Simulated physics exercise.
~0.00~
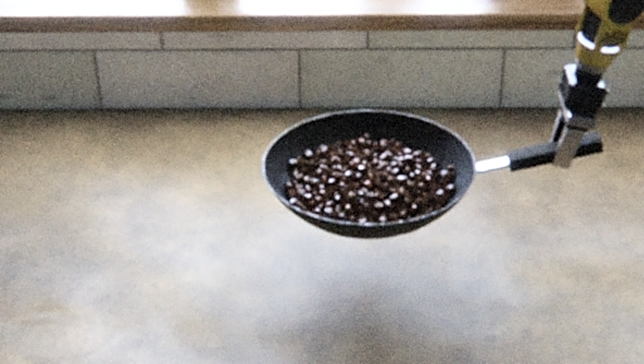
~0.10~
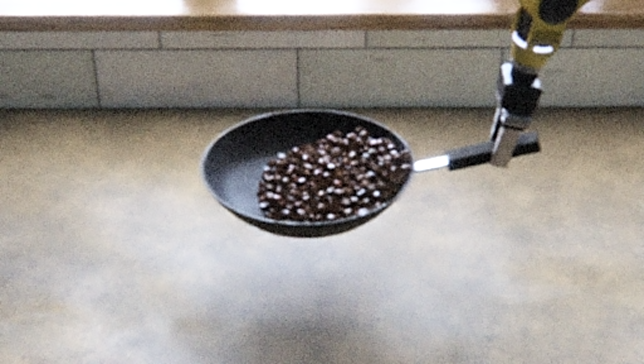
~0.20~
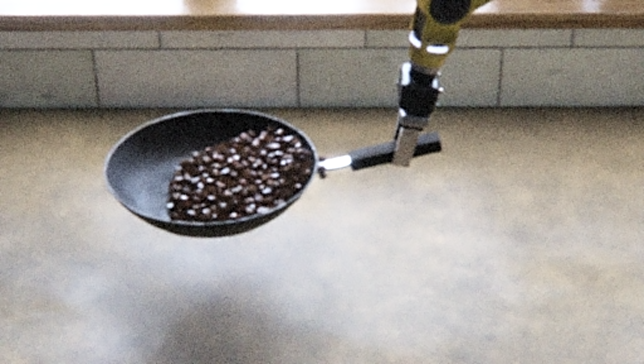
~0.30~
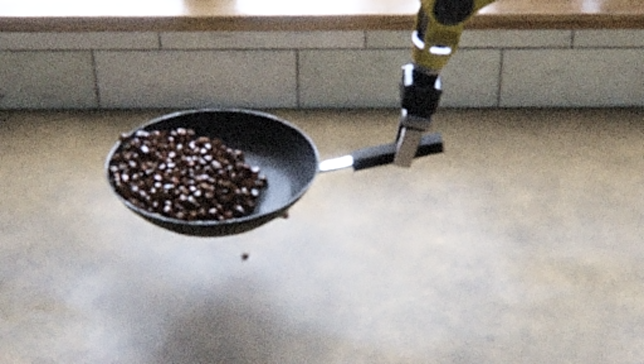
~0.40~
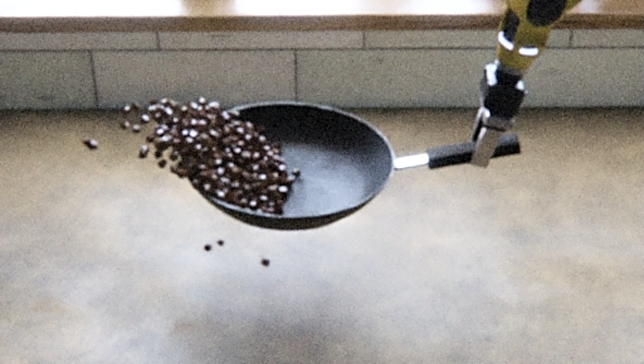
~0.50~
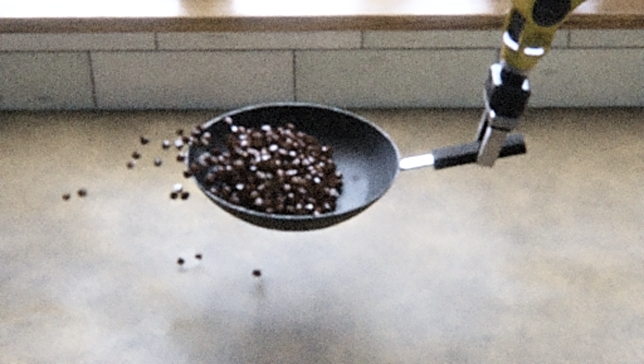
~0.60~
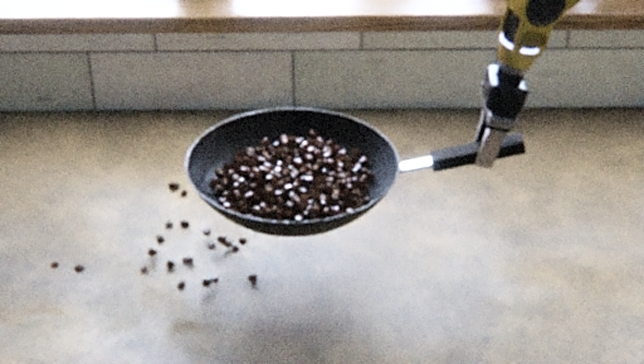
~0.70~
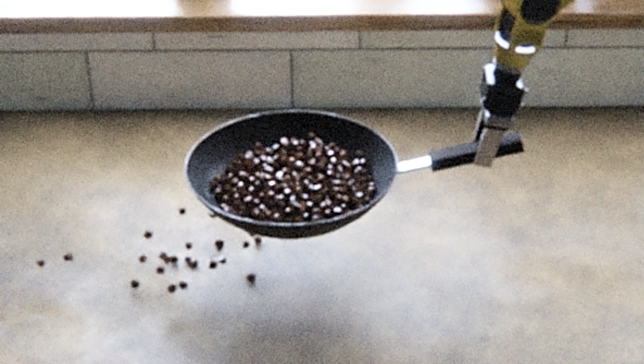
Frying pan of dark brown pellets held by a robot arm sliding left, then jerking back right, spilling some onto the counter.
